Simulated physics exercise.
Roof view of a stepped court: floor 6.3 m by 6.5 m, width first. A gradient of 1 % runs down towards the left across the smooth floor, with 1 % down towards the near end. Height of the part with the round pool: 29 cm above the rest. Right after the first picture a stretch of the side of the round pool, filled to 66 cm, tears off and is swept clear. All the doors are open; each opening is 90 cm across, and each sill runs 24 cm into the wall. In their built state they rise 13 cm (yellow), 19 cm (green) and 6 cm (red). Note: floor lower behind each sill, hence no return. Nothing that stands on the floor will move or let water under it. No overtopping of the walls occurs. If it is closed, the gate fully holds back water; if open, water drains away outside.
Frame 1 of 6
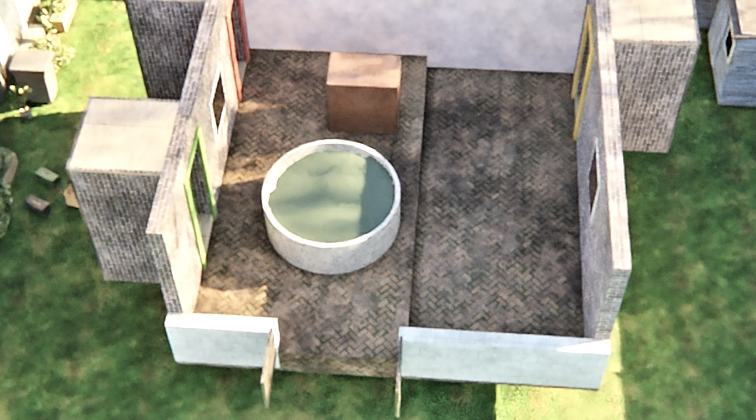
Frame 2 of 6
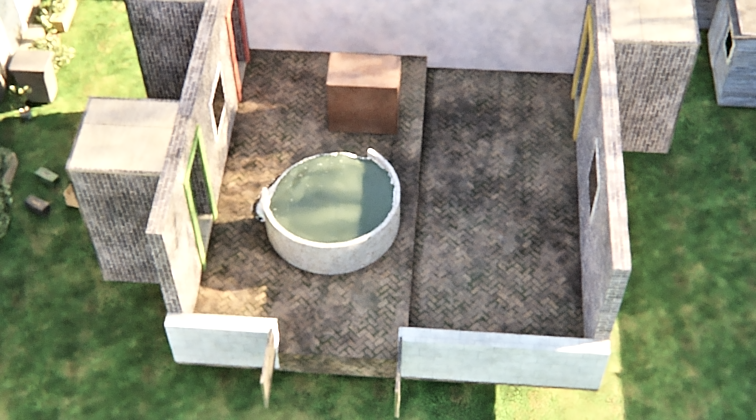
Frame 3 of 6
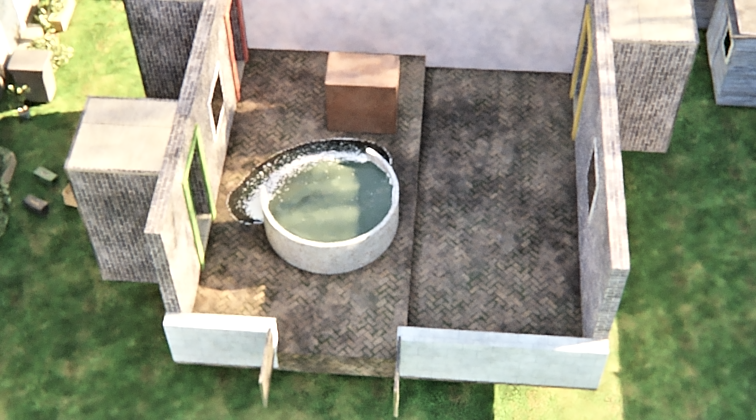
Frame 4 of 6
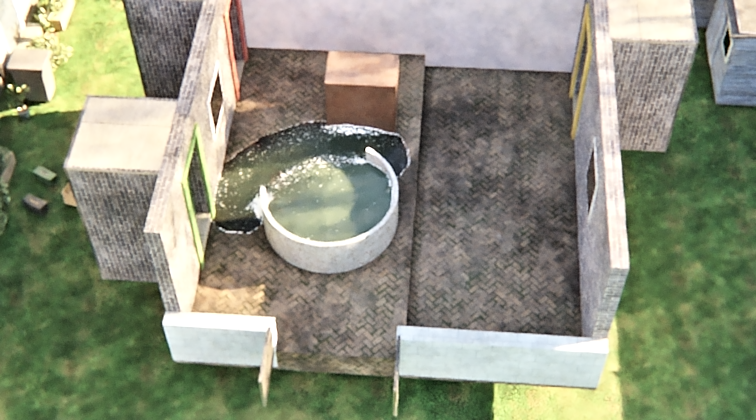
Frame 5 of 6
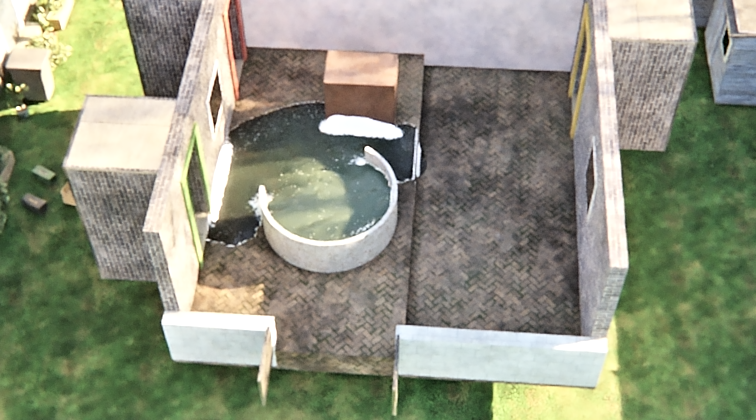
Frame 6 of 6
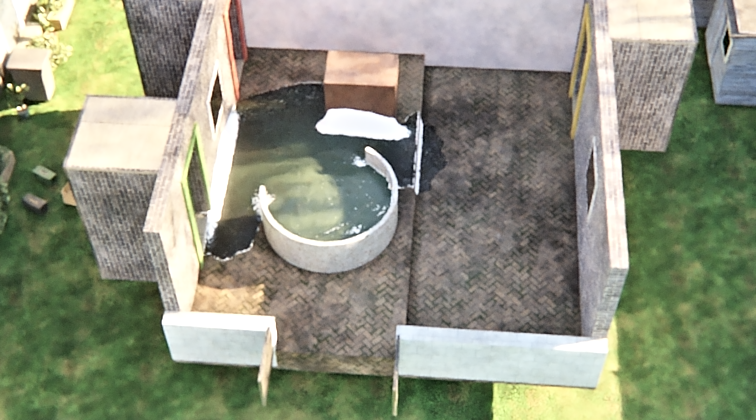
In a roofless walled courtyard with a brick floor, the far side of a round pool breaks open, and water pours through the gap, spreading across the paving around a brown box and along the left wall.
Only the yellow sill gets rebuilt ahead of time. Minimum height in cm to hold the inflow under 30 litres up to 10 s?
Roughly 11 cm.
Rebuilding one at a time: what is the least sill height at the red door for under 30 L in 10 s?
Red would need about 24 cm on its own.
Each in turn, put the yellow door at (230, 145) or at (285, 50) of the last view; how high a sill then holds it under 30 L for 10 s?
About 24 cm, then about 31 cm.
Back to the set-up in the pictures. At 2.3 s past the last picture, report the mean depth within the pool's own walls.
Around 13 cm deep on average.
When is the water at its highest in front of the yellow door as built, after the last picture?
Approximately 3.5 s.
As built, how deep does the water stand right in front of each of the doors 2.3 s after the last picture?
In cm: Yellow 5, green 5, red 23.
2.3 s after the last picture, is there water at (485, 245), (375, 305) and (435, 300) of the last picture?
Well, in sequence they're soaked, bone-dry and bone-dry.
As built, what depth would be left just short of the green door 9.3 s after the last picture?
Some 4.5 centimetres.
Then, 0.7 s after the last picture water covers 30 % of the floor, deepest (43 cm) near (248, 47); it has not reached the yellow door.
Then, 2.3 s after the last picture water covers 65 % of the floor, deepest (30 cm) near (247, 53); 5 cm at the yellow door, 0 litres in over its 13 cm sill.
Then, 9.3 s after the last picture water covers 95 % of the floor, deepest (14 cm) near (413, 355); 3 cm at the yellow door, 19 litres in over its 13 cm sill.
At the yellow door as built, the water peaked near 22 cm, 3.7 s after the last picture.
Run again over the same 10 s with other heights there, 50 litres in over 9 cm, 24 litres over 12 cm. The limit of 30 litres is kept from about 11 cm up.
